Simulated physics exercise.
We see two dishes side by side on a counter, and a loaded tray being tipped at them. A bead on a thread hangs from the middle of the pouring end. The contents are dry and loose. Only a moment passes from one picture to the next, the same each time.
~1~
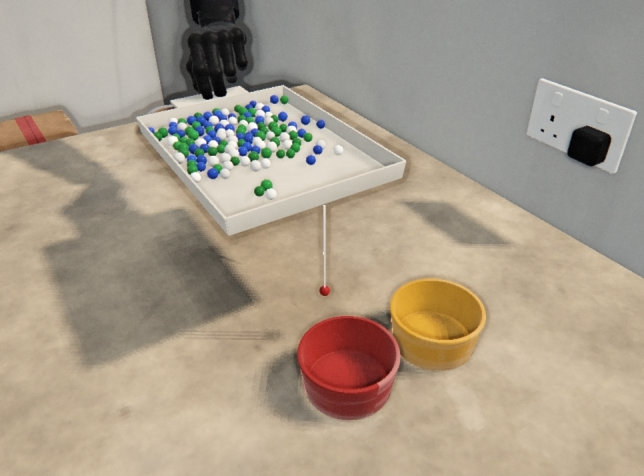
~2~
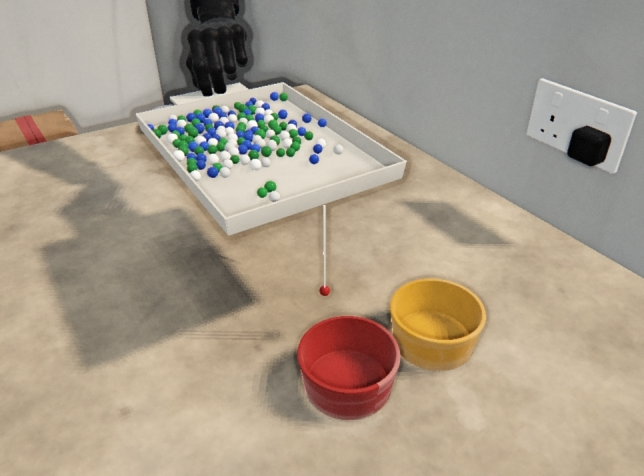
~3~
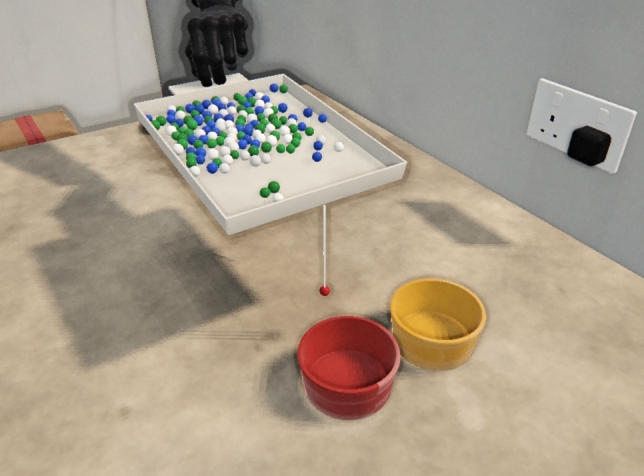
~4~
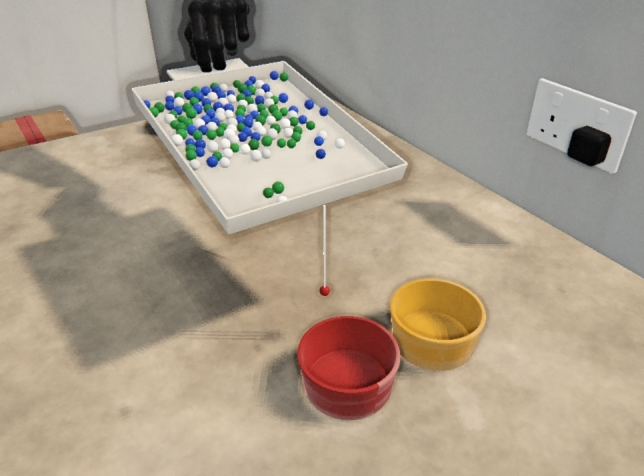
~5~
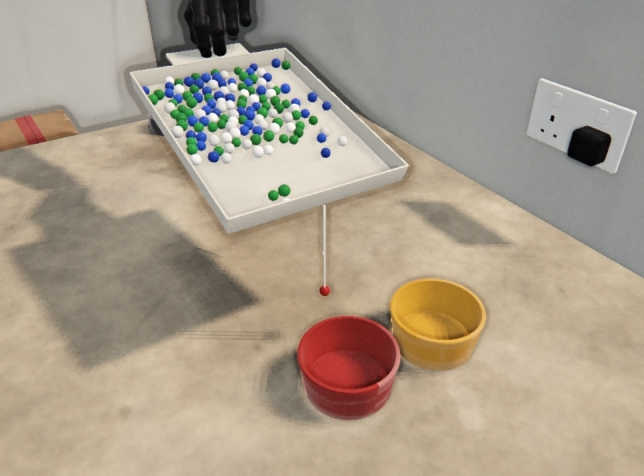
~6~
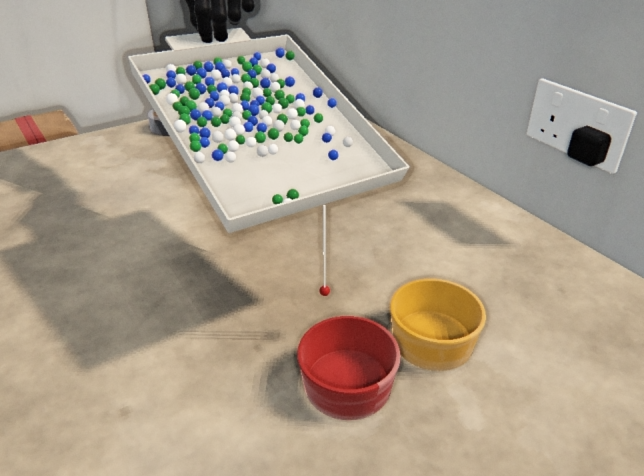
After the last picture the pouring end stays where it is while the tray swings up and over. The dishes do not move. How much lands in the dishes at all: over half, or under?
Together they catch the larger part.
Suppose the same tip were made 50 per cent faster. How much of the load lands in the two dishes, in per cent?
Roughly 60 in a hundred.
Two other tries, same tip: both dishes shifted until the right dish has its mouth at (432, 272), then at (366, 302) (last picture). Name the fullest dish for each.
One: The dish on the left. Two: The right dish.
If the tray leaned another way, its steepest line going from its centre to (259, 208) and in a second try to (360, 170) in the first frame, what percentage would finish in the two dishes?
About 0 and 10 per cent.
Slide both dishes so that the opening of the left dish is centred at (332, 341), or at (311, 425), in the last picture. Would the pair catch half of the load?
In turn: The larger part; not half.
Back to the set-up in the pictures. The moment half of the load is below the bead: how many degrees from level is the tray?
Around 105° of tilt.
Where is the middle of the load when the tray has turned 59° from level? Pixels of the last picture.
Roughly at (335, 179).
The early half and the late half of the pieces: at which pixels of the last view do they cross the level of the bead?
At about (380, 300), then at (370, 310).
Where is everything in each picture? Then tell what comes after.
The first picture shows corners of the pouring end (227, 217) and (403, 161), level; middle of the load (240, 138), round plastic beads; left dish (377, 398); right dish (467, 349); bead on its thread (325, 291).
The second picture shows corners of the pouring end (227, 217) and (403, 161), level; middle of the load (240, 136).
The third picture shows corners of the pouring end (227, 217) and (404, 162), tipped barely, level across its low end; middle of the load (240, 129).
The fourth picture shows corners of the pouring end (228, 217) and (405, 163), tipped a little, level across its low end; middle of the load (240, 120).
The fifth picture shows corners of the pouring end (229, 217) and (405, 165), tipped a little, level across its low end; middle of the load (241, 112), about a tenth on the move.
The sixth picture shows corners of the pouring end (230, 217) and (406, 166), tipped clearly, level across its low end; middle of the load (245, 106), every one on the move; left dish (377, 398); right dish (467, 349).
Just after the last frame, tray tipped steeply; the larger part on the tray; just a few in the left dish; just a few in the right dish; just a few outside both; about a tenth in the air.
A moment on, tray tipped right over; roughly two thirds on the tray; about a tenth in the left dish; about a tenth in the right dish; about a tenth outside both; about a tenth in the air.
Further on, tray tipped past a quarter turn; roughly a third in the left dish; roughly a third in the right dish; roughly a quarter outside both.
When it is over, tray tipped past a quarter turn; roughly a third in the left dish; roughly a third in the right dish; roughly a quarter outside both.
